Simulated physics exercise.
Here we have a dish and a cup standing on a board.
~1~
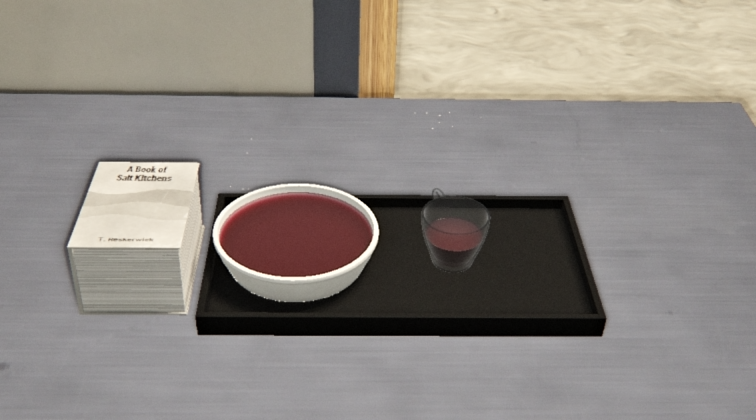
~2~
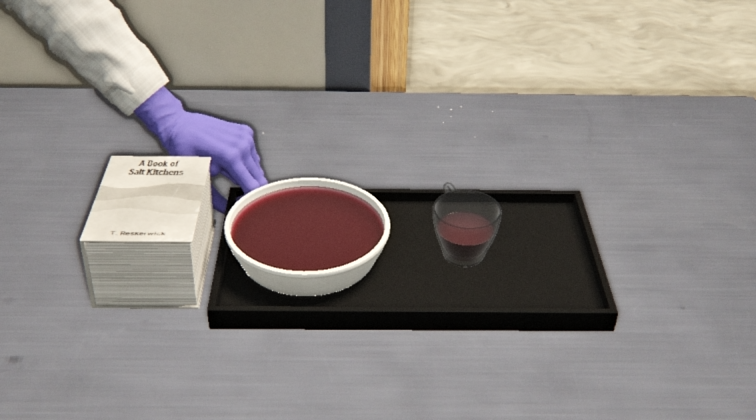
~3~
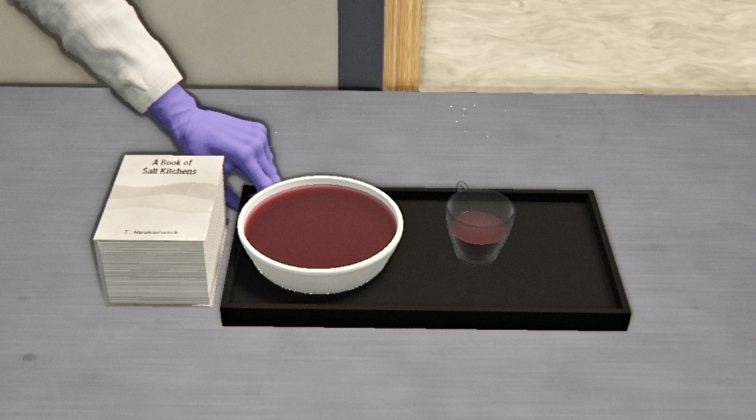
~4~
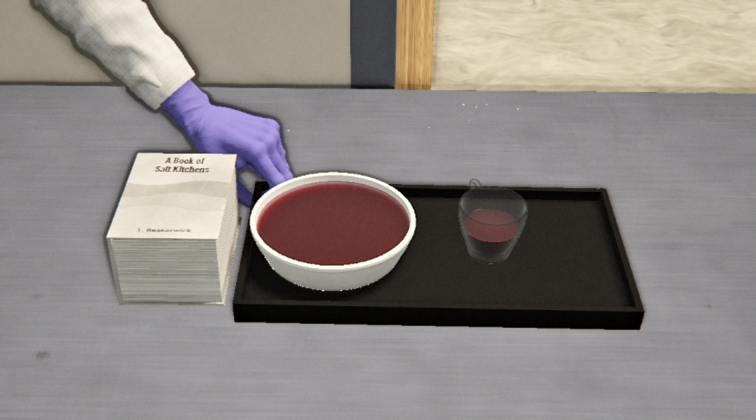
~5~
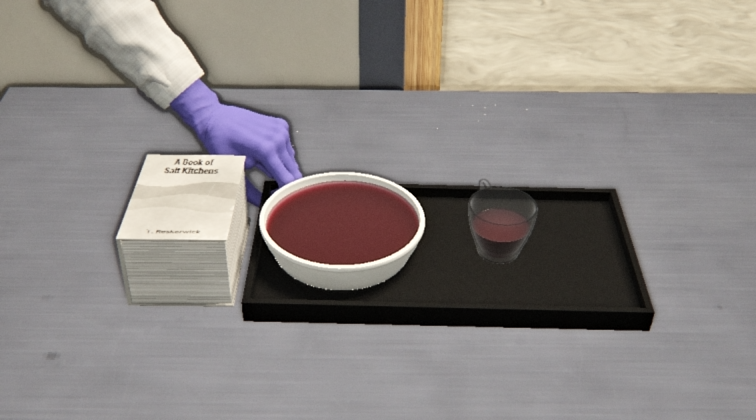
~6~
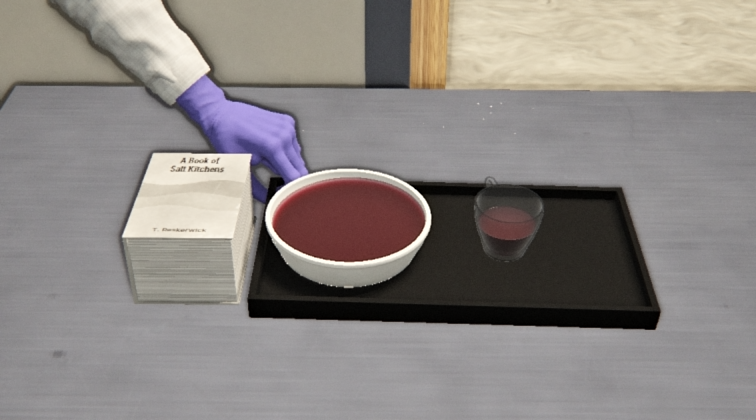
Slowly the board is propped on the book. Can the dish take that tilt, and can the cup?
The dish spills; the cup keeps it all in.
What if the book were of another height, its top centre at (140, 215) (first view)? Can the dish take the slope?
Verdict: Spills.
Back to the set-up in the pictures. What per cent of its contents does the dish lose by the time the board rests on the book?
Roughly 44 per cent.
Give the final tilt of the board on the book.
Roughly 13°.
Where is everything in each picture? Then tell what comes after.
The board lies flat; dish (297, 242) about three quarters full; cup (454, 236) about half full; book (129, 282), in the first frame.
A hand takes the end of the board; dish about three quarters full, surface at (308, 230); cup about half full, surface at (466, 229), in the second frame.
The end is rising; dish (321, 234) about three quarters full; cup (478, 229) about half full, in the third frame.
The end has come up a little; dish about three quarters full, surface at (333, 225); cup about half full, surface at (491, 225); book (167, 273), in the fourth frame.
Slope near 1°; dish (342, 231) about three quarters full; cup (501, 227) about half full, in the fifth frame.
The board slopes by about 1°; dish about three quarters full, surface at (349, 221); cup about half full, surface at (507, 223); book (183, 272), in the sixth frame.
Shortly, the board slopes by about 7°; dish, it has lost some; cup, none is lost.
Then, the board slopes by about 15°; dish, it has lost some; cup, none is lost.
At the finish, the board slopes by about 13°, resting on the book; dish, it has lost some; cup, none is lost.
